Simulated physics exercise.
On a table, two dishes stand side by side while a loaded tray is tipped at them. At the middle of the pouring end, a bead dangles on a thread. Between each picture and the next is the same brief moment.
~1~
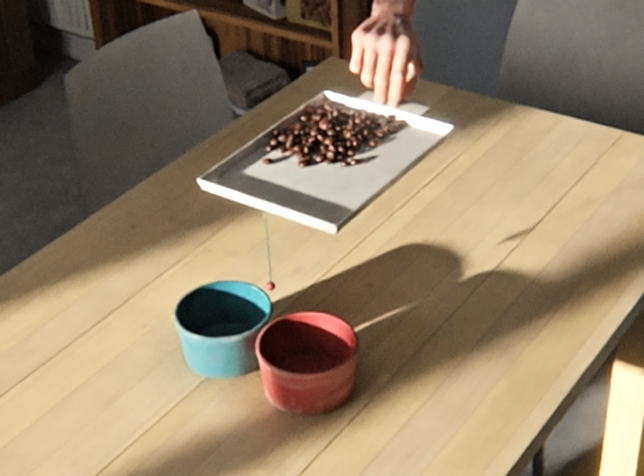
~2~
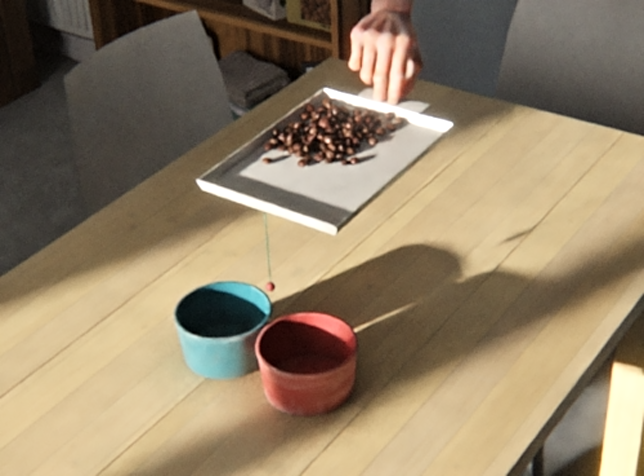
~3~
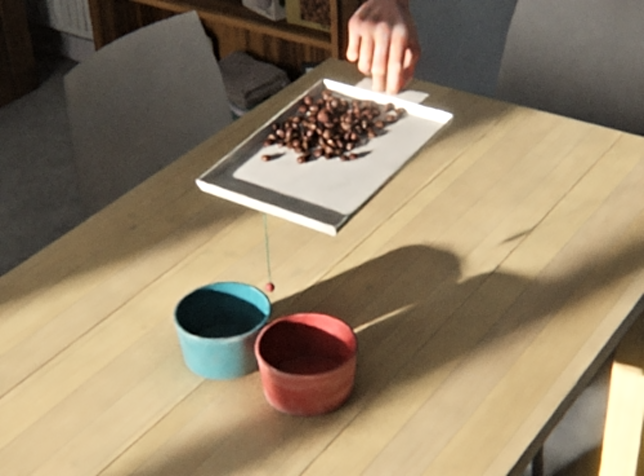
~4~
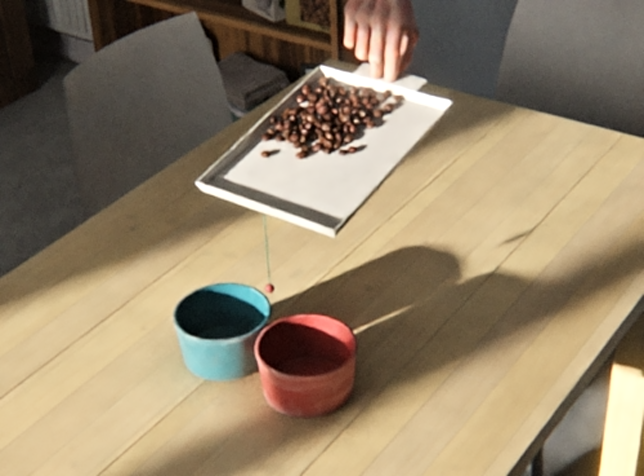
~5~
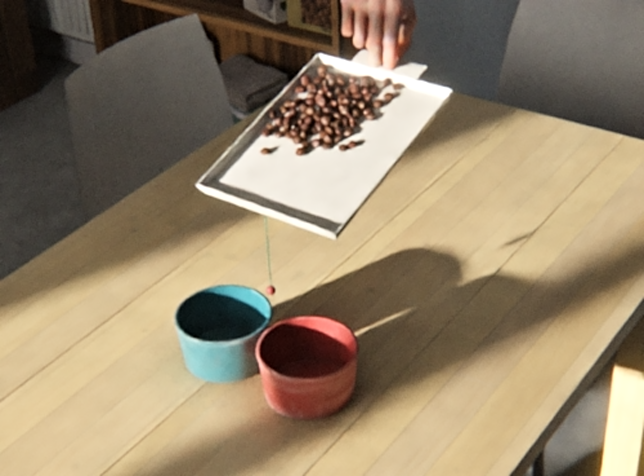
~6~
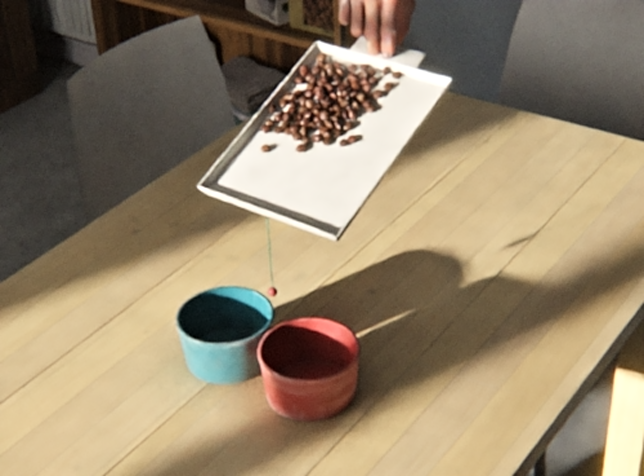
We see a hand gradually raise the far end of a white tray holding a pile of small brown pieces, tilting it toward a teal dish and a red dish, while the pile stays bunched near the raised end.
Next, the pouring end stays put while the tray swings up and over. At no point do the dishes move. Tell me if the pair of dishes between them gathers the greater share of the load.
Looks like the dishes end up with the bulk of it in the end.
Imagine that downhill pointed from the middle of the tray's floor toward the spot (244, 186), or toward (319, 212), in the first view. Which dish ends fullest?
1: The dish to the left. 2: The dish to the right.
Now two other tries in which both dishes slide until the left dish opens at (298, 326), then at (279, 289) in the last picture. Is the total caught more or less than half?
Try 1: A lesser share; try 2: A lesser share.
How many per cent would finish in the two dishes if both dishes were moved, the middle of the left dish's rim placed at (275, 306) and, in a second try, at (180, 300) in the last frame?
In turn 30 and 70 in a hundred.
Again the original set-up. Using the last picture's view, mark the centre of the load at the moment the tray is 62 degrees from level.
The load is centred around (258, 214).
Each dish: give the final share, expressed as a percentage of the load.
Near 40 in a hundred for the left dish; near 40 for the right dish.
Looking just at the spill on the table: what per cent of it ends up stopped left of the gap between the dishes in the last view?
Near 80 per cent.
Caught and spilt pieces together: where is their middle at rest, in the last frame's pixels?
Near pixel (243, 369).
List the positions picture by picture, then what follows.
Corners of the pouring end near (202, 179) and (335, 223), level; middle of the load near (332, 133), flat chocolate drops; left dish near (195, 351); right dish near (280, 388); bead on its thread near (271, 286), in the first frame.
Corners of the pouring end near (202, 179) and (335, 224), level; middle of the load near (332, 132), in the second frame.
Corners of the pouring end near (201, 180) and (334, 225), tipped barely, level across its low end; middle of the load near (331, 125), in the third frame.
Corners of the pouring end near (200, 181) and (333, 228), tipped a little, level across its low end; middle of the load near (330, 116), in the fourth frame.
Corners of the pouring end near (201, 183) and (334, 231), tipped a little, level across its low end; middle of the load near (329, 108), in the fifth frame.
Corners of the pouring end near (202, 185) and (335, 233), tipped clearly, level across its low end; middle of the load near (328, 101); left dish near (197, 357); right dish near (281, 393), in the sixth frame.
Shortly afterwards, tray tipped steeply; near two thirds on the tray; only a few in the left dish; near a third in the air.
Next, tray tipped right over; near a quarter on the tray; near a quarter in the right dish; near a quarter in the left dish; near a quarter outside both; a little in the air.
Some moments later, tray tipped past a quarter turn; near a third in the right dish; near a third in the left dish; near a quarter outside both.
In the end, tray tipped past a quarter turn; near a third in the right dish; near a third in the left dish; near a quarter outside both.
